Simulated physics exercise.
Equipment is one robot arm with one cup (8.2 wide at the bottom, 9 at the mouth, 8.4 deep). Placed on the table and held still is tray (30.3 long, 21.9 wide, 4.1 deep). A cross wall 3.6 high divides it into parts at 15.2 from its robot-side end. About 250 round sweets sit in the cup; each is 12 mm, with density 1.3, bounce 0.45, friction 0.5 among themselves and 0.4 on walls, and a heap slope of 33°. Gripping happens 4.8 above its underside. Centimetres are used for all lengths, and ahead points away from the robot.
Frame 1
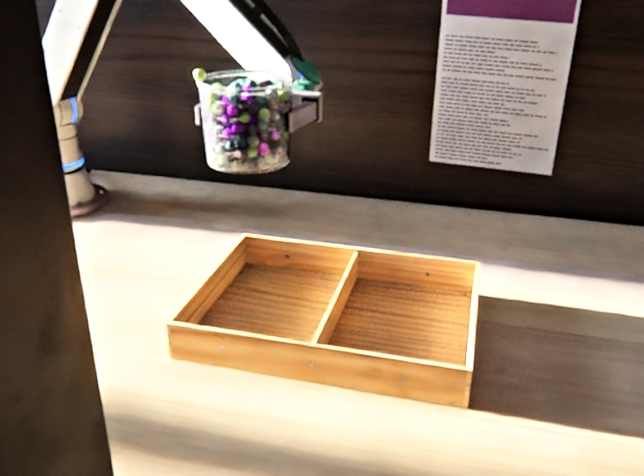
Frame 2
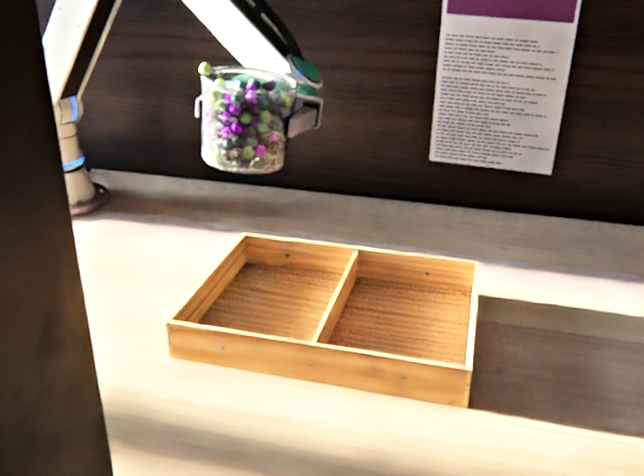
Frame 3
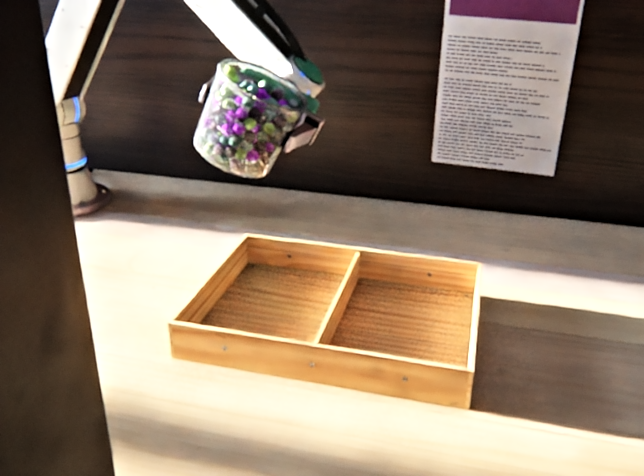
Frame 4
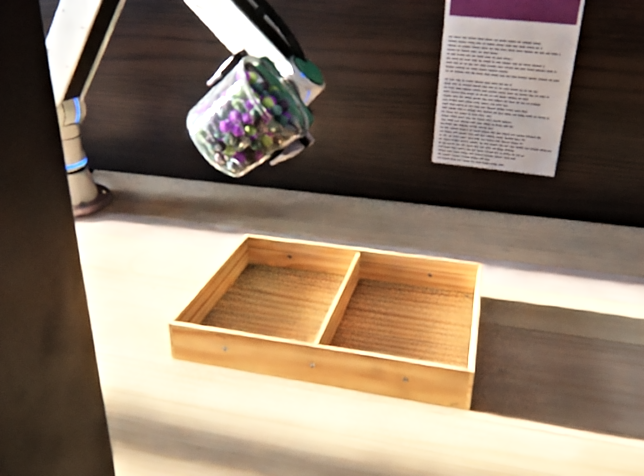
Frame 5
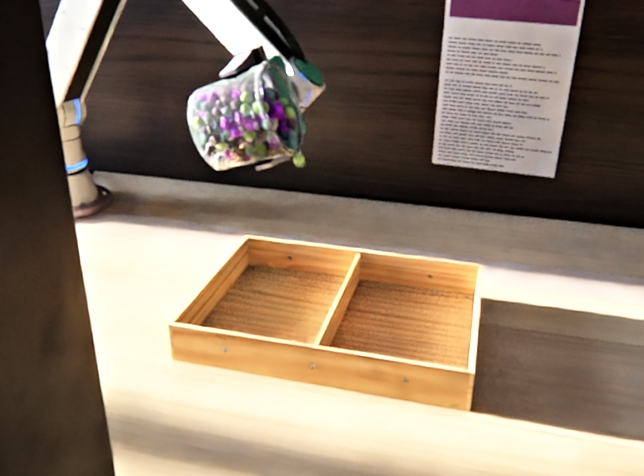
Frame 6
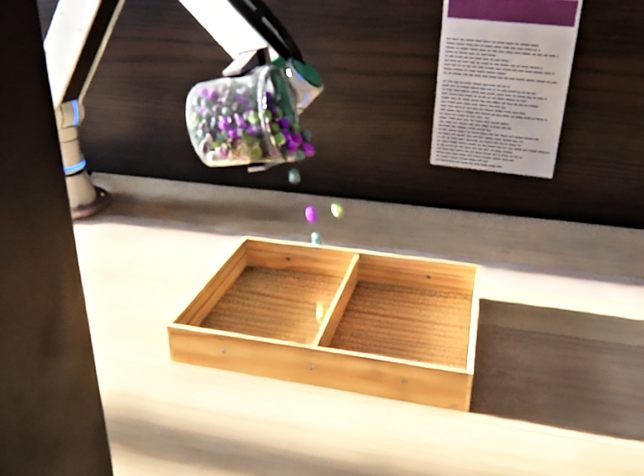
A pale tabletop before a dark wood-grain wall is seen from slightly above by a still camera, with a dark upright edge at left and a printed sheet at upper right. A white and black robot arm at upper left holds a clear cup of purple, green and white round sweets above a two-part wooden tray. The arm tilts the cup steeply rightward, and a few sweets drop from its mouth toward the tray.
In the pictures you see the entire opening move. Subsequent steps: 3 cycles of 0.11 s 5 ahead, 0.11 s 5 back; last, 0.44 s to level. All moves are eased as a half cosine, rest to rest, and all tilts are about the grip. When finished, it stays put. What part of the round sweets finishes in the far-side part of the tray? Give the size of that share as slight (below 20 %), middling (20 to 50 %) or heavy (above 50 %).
Heavy.
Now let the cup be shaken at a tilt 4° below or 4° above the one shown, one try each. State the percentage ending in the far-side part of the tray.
About 65 and 75 per cent.
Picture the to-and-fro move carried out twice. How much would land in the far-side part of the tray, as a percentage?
In that case some 70 per cent.
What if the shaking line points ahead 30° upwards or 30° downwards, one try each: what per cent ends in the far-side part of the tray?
You'd get some 85 per cent with the first setting and some 50 per cent with the second.
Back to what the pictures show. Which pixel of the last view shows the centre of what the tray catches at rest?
(408, 327).
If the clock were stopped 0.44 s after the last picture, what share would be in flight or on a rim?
Reading at that time: Some 17 per cent.
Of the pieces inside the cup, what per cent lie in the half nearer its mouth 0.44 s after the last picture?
90 %.
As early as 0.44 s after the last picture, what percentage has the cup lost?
About 80 per cent so far.
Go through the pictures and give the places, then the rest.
In the first frame, cup middle at (248, 122), level; upper third of the load around (248, 100), from x 200 to 285, top at y 75; 253 in the cup.
In the second frame, cup middle at (247, 121), tilted 7° forward; upper third of the load around (246, 100), from x 205 to 285, top at y 70.
In the third frame, cup middle at (248, 121), tilted 27° forward; upper third of the load around (245, 102), from x 205 to 295, top at y 70.
In the fourth frame, cup middle at (246, 120), tilted 50° forward; upper third of the load around (245, 101), from x 200 to 295, top at y 75.
In the fifth frame, cup middle at (245, 120), tilted 70° forward; upper third of the load around (243, 100), from x 200 to 300, top at y 80; 252 in the cup, 1 in flight or on a rim.
In the sixth frame, cup middle at (243, 120), tilted 77° forward; upper third of the load around (238, 103), from x 200 to 340, top at y 85; 248 in the cup, 1 in the robot-side part, 4 in flight or on a rim.
Then, 0.44 s after the last picture, tilted 77° forward, highest piece 23 above the table; 137 in the far-side part, 51 in the cup, 21 in the robot-side part, 44 in flight or on a rim.
Then, 0.88 s after the last picture, tilted 39° forward, highest piece 23 above the table; 190 in the far-side part, 39 in the robot-side part, 19 in the cup, 5 on the table or floor.
Then, 1.30 s after the last picture, level, highest piece 24 above the table; 190 in the far-side part, 39 in the robot-side part, 19 in the cup, 5 on the table or floor.
Then, 2.35 s after the last picture, level, highest piece 22 above the table; 190 in the far-side part, 39 in the robot-side part, 19 in the cup, 5 on the table or floor.
Final count, 190 in the far-side part, 39 in the robot-side part, 19 in the cup, 5 on the table or floor. That is 75 % in the far-side part of the tray.
